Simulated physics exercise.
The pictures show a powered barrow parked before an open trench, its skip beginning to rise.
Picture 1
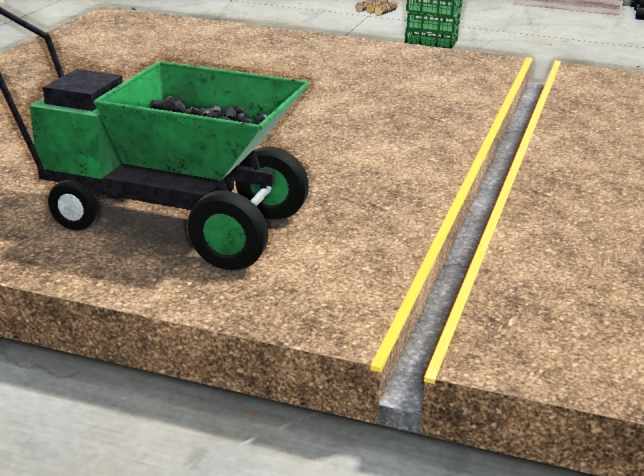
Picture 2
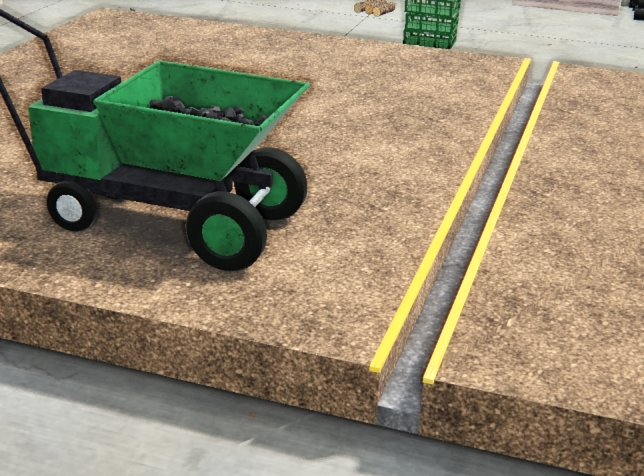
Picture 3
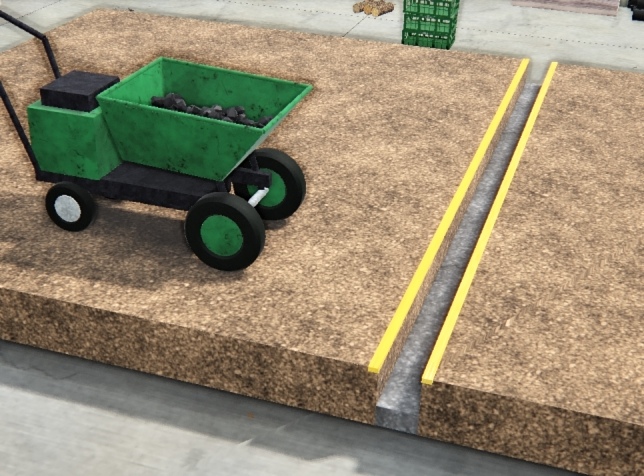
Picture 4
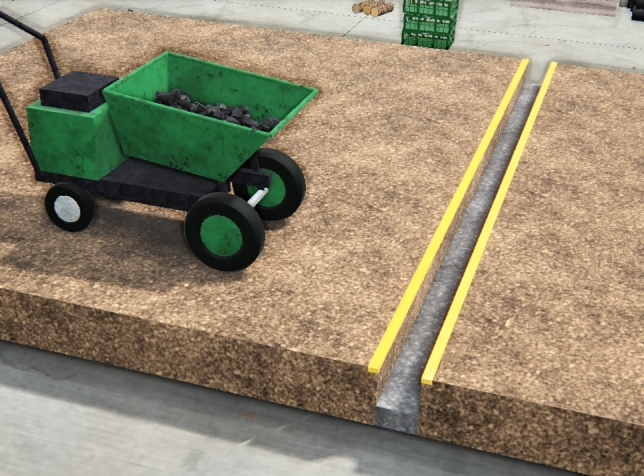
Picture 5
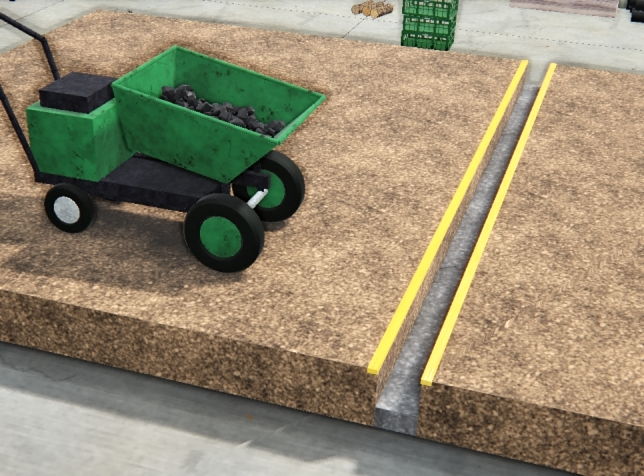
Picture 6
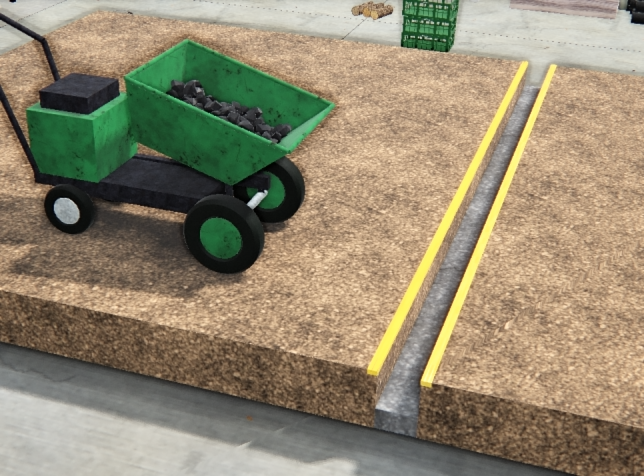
At first, a green powered barrow loaded with dark lumps of coal stands on brown ground, its skip level, left of a narrow open trench edged with yellow strips. Then the skip's back rises and it tilts gradually toward the right, while the wheels stay in place and the coal remains inside.
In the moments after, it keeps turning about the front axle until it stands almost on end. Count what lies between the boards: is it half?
In the trench: Only the smaller part.
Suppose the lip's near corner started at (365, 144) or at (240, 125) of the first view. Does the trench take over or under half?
One: Below a half. Two: The smaller part.
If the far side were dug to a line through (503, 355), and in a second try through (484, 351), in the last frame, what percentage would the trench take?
First some 20, then 20 per cent.
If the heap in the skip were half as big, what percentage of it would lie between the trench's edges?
About 20 per cent.
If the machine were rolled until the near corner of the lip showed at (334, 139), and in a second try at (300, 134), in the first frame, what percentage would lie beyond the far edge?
About 30 and 0 per cent.
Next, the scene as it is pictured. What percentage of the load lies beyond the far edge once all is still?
Near 0 %.
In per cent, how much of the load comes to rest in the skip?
Roughly 25 in a hundred.
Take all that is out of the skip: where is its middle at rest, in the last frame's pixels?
Around (397, 267).
Soon after the last picture, skip tipped steeply; all in the skip.
A little later, skip tipped right over; nearly all in the skip; a small part short of the trench.
Later still, skip tipped right over; about a quarter in the skip; about half short of the trench; about a quarter in or heaped over the trench; a stray few beyond it.
By the end, skip tipped right over; about a quarter in the skip; about half short of the trench; about a quarter in or heaped over the trench; a stray few beyond it.
